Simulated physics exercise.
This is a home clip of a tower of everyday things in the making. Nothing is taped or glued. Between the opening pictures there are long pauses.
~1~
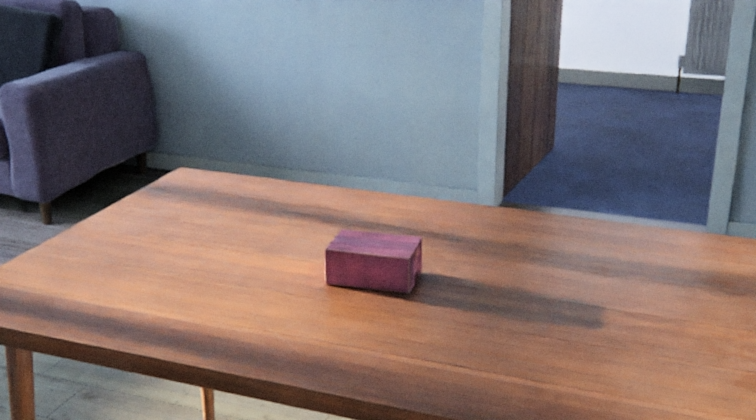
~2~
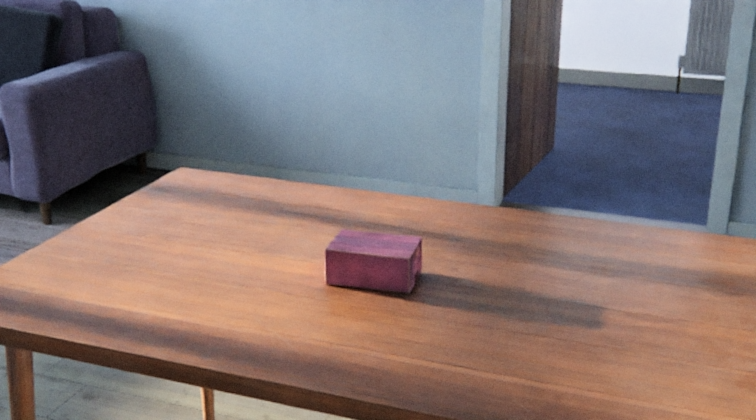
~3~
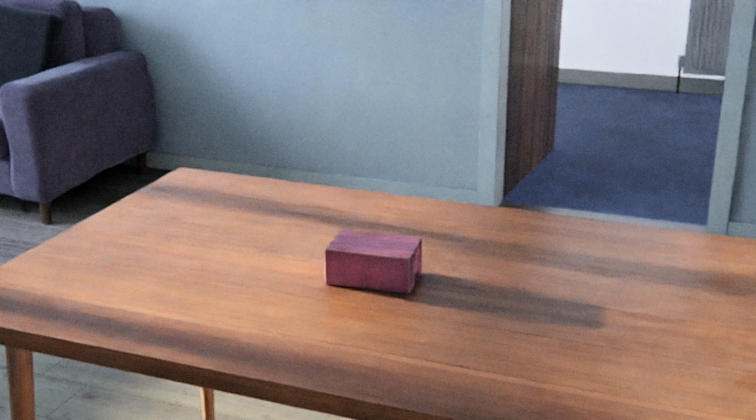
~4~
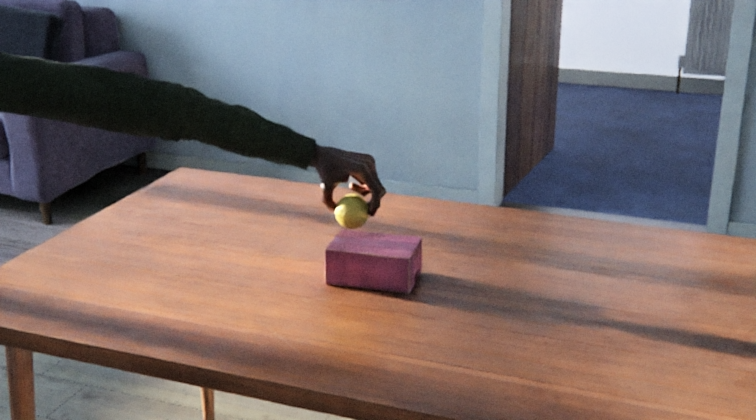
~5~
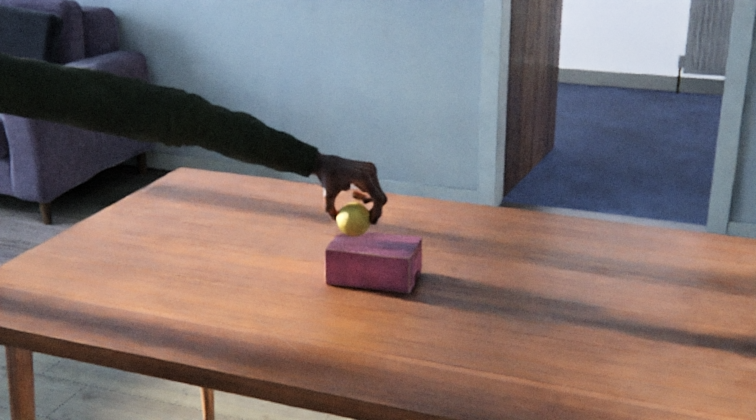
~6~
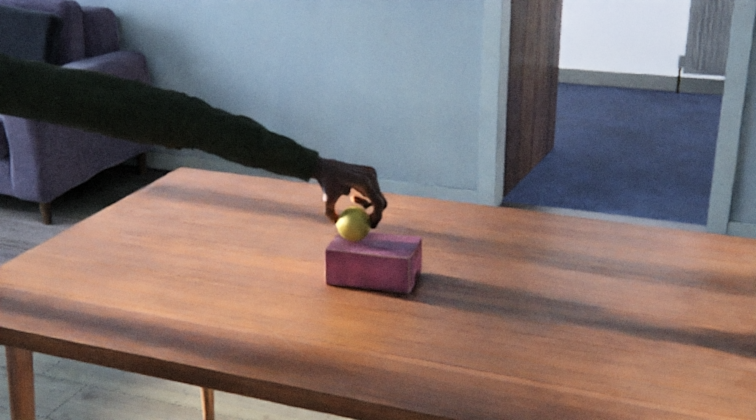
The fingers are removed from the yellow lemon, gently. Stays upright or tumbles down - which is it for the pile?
Turns out it stands firm.
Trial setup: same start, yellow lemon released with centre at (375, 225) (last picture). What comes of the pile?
Stands firm.
Then, 0.20 s later than the last frame, all is still.
Then, 0.50 s later than the last frame, yellow lemon resting near (354, 224).
When it is over, both as before. End places, in pixels of the last picture, yellow lemon near (354, 224). The pile stays up.
